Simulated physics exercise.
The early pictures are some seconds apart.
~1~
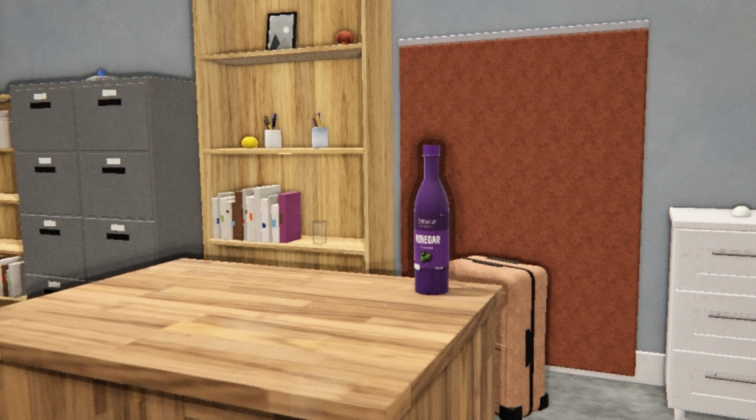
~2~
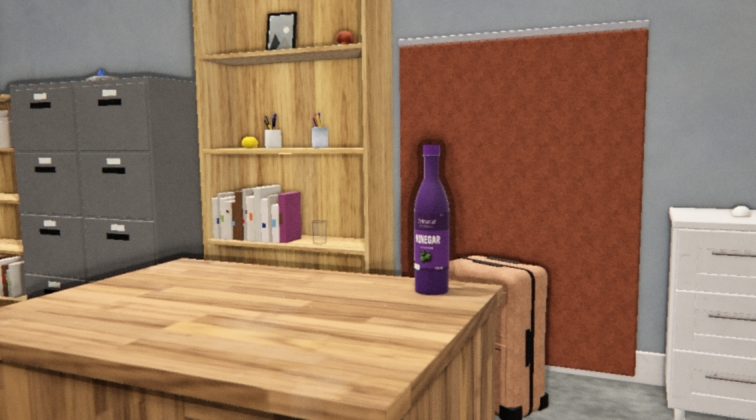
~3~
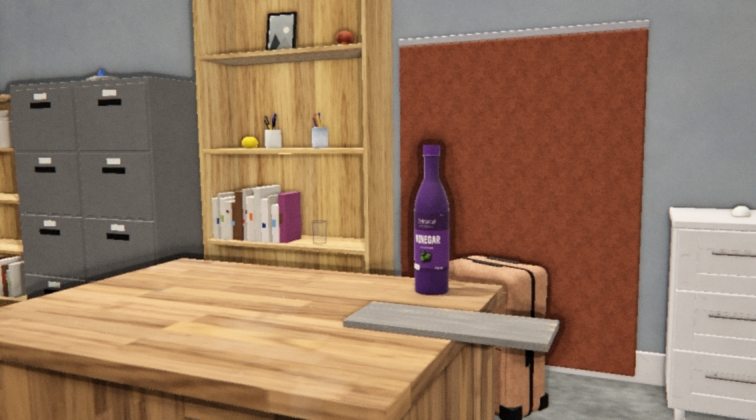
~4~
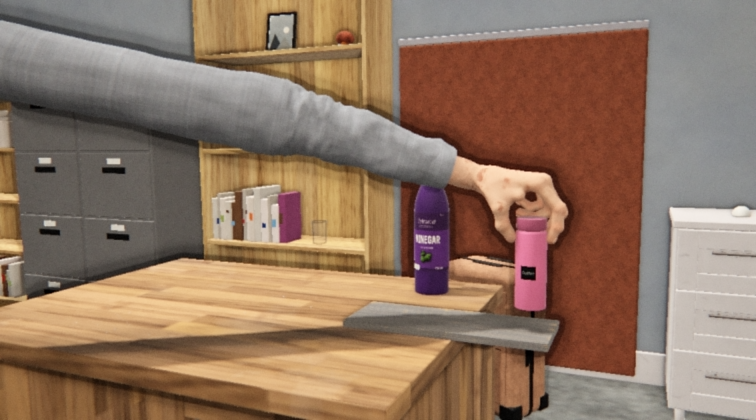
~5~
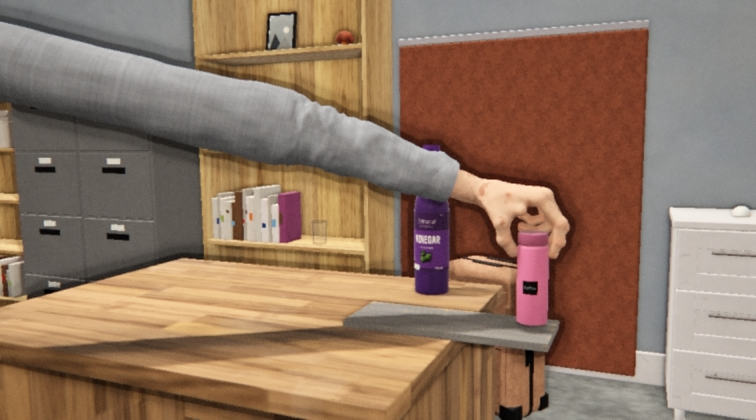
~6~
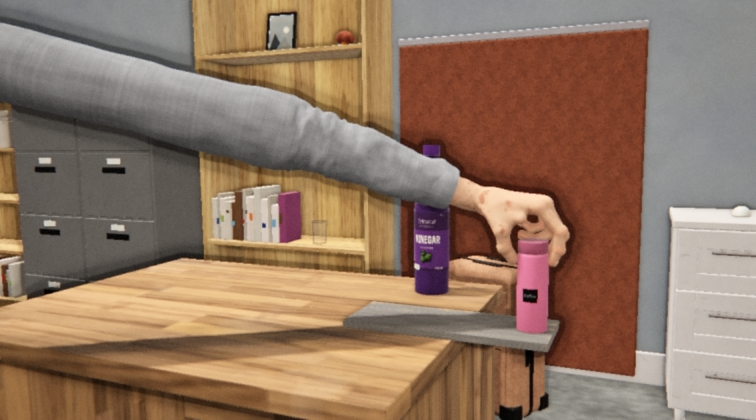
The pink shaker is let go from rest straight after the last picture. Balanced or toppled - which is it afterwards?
It drops down.
Then, 0.60 s later than the last frame, pink shaker and grey plank now down on the floor or falling.
Then, 0.80 s later than the last frame, things are still on the move.
When it is over, down on the floor or falling, pink shaker and grey plank; purple bottle as before. The plank tips off the edge.
